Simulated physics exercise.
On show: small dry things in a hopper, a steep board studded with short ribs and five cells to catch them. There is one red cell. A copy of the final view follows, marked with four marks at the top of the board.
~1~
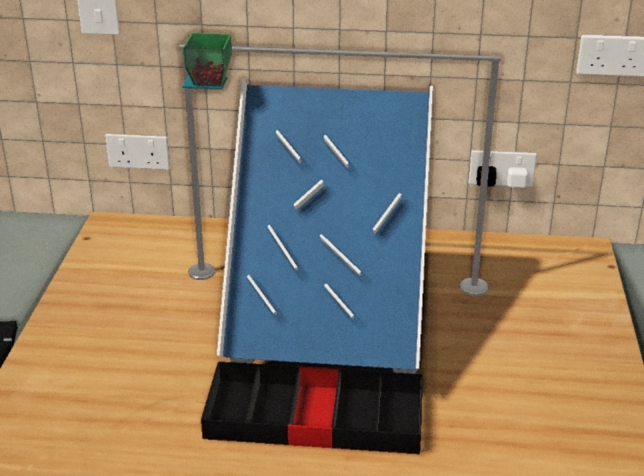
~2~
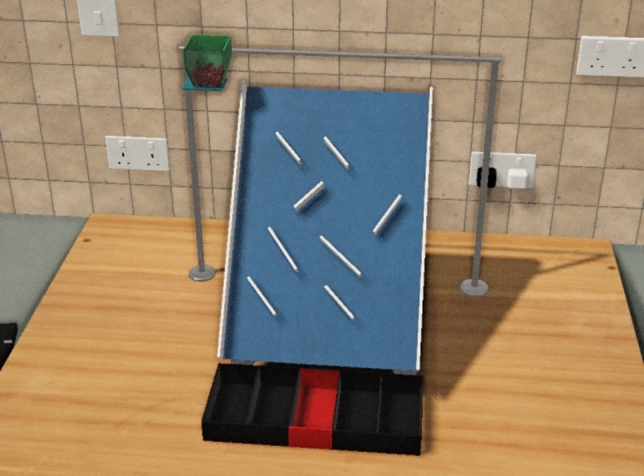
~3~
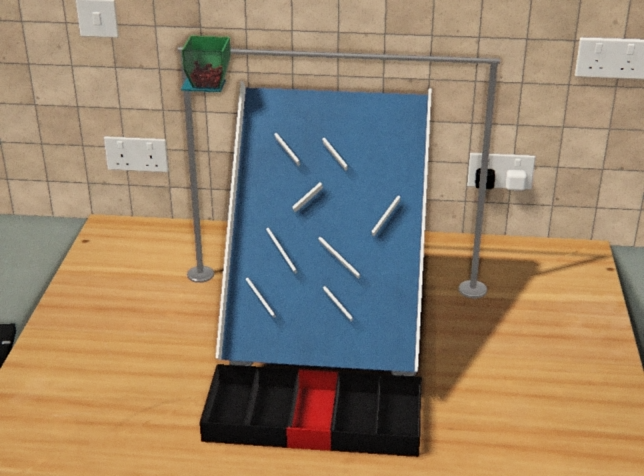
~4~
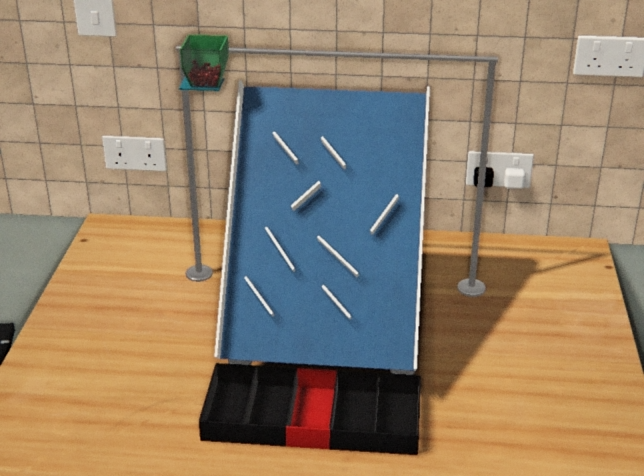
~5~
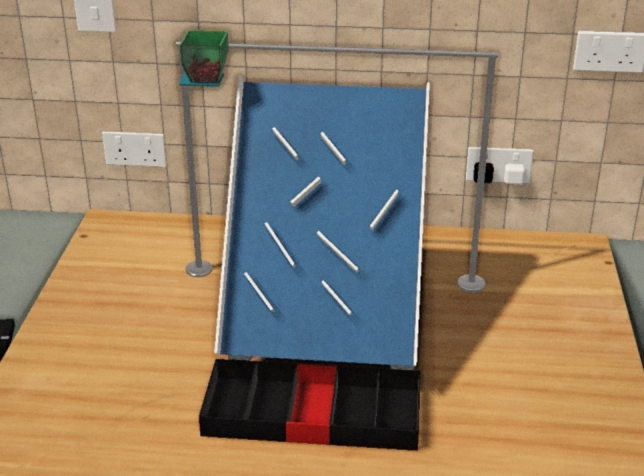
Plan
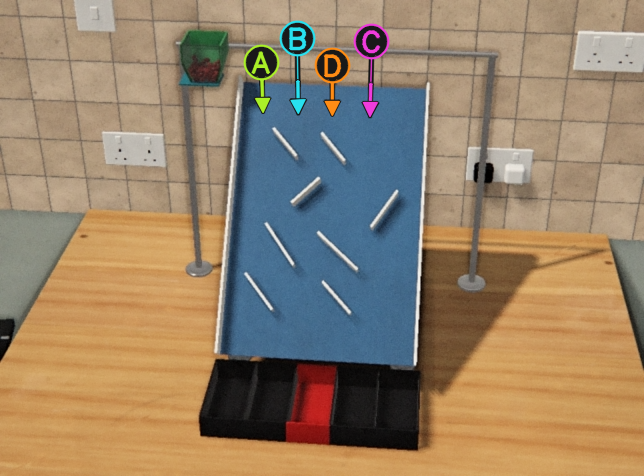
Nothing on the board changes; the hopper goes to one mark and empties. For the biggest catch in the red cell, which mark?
B.
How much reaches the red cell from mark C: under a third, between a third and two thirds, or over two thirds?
It is under a third.
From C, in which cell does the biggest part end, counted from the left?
It is the fifth one.
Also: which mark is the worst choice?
Mark C.
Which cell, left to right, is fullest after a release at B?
It is the third one.
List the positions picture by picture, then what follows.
The first frame shows hopper at (210, 76), kidney beans, door shut.
The second frame shows ribs (277, 132) to (299, 160), (325, 137) to (347, 165), (295, 207) to (322, 182).
The third frame shows ribs (373, 232) to (399, 196), (267, 229) to (295, 270), (319, 238) to (359, 275).
The fourth frame shows ribs (245, 277) to (272, 314), (323, 286) to (350, 317).
The fifth frame shows red cell at (308, 432), number 3 of 5 from the left.
On the marked copy, mark A meets the board at (262, 107); mark B meets the board at (298, 108); mark C meets the board at (370, 111); mark D meets the board at (332, 110).
With A, about a quarter in the red cell, about two thirds in other cells.
With B, about half in the red cell, about a third in other cells, a small part held on the board.
With C, none in the red cell, nearly all in other cells, a stray few held on the board.
With D, about a quarter in the red cell, most in other cells, a stray few held on the board.
